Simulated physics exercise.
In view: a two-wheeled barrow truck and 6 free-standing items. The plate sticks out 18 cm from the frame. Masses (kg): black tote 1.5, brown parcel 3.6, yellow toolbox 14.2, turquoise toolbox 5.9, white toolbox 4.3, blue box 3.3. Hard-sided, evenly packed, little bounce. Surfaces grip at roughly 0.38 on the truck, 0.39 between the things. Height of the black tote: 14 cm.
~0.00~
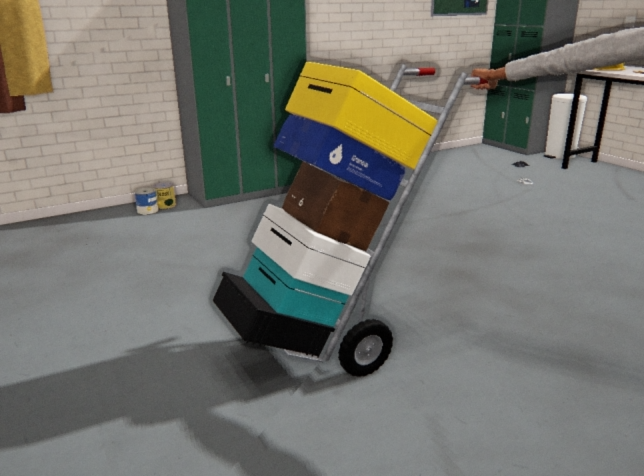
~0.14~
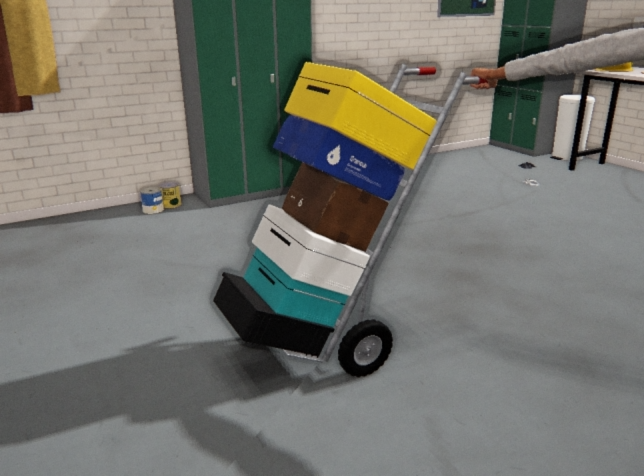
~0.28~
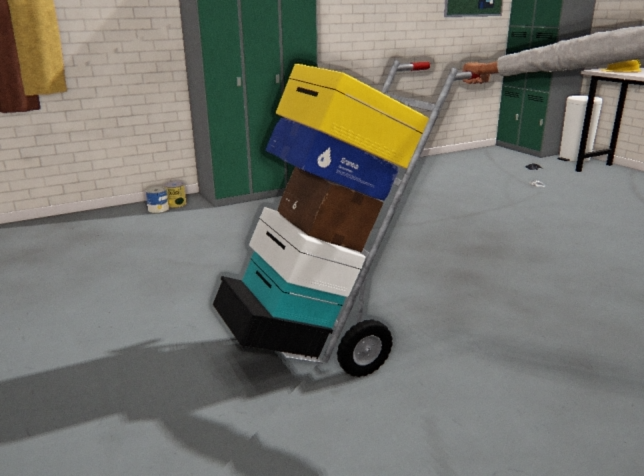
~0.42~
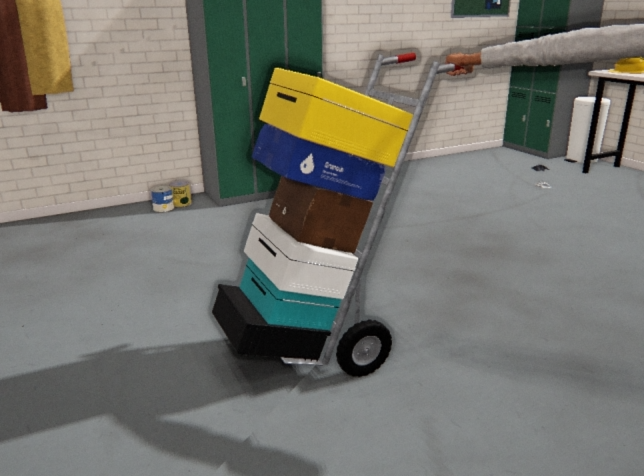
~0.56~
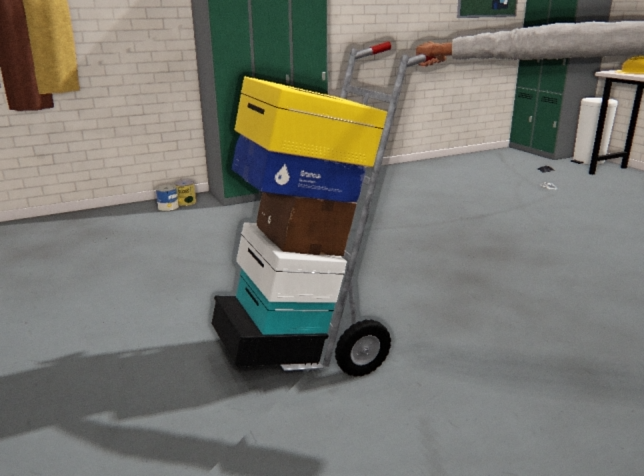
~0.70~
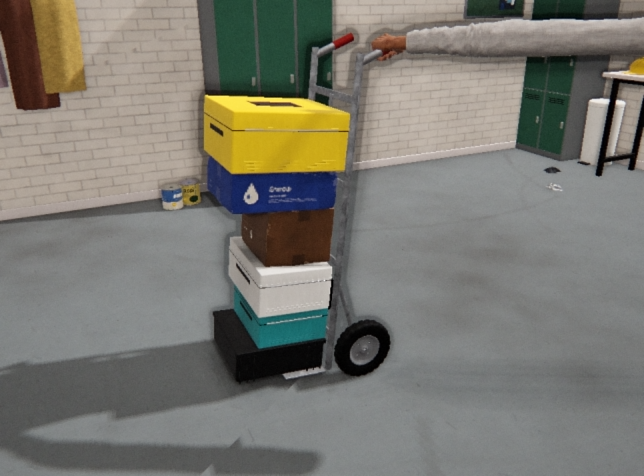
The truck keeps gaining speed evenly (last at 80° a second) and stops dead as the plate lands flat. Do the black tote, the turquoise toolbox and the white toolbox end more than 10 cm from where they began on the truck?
The black tote holds its spot; the turquoise toolbox holds its spot; the white toolbox holds its spot.
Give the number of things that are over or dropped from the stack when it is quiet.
In all, 3.
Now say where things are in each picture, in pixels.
Truck 30° back; black tote (272, 314); turquoise toolbox (295, 286); white toolbox (309, 248), in the first frame.
Truck 29° back; blue box (339, 157); brown parcel (334, 206), in the second frame.
Truck 27° back; yellow toolbox (351, 116); blue box (332, 159), in the third frame.
Truck 22° back; brown parcel (319, 210); yellow toolbox (334, 117), in the fourth frame.
Truck 15° back; blue box (297, 168); brown parcel (304, 215), in the fifth frame.
Truck 6° back; black tote (267, 339); turquoise toolbox (279, 307); white toolbox (277, 272), in the sixth frame.
After 0.90 s, truck upright; white toolbox 9° off its base near (260, 280); turquoise toolbox 9° off its base near (272, 312); black tote 3° off its base near (267, 346).
After 1.20 s, truck upright; yellow toolbox and blue box now dropped from the stack; white toolbox 9° off its base near (257, 280); turquoise toolbox 9° off its base near (271, 312).
After 1.40 s, truck upright; brown parcel upside down.
In the end (2.1 s), dropped from the stack, brown parcel, yellow toolbox and blue box; the other 3 under 10 cm from the start. In the last view, black tote near (268, 346), turquoise toolbox near (275, 314).
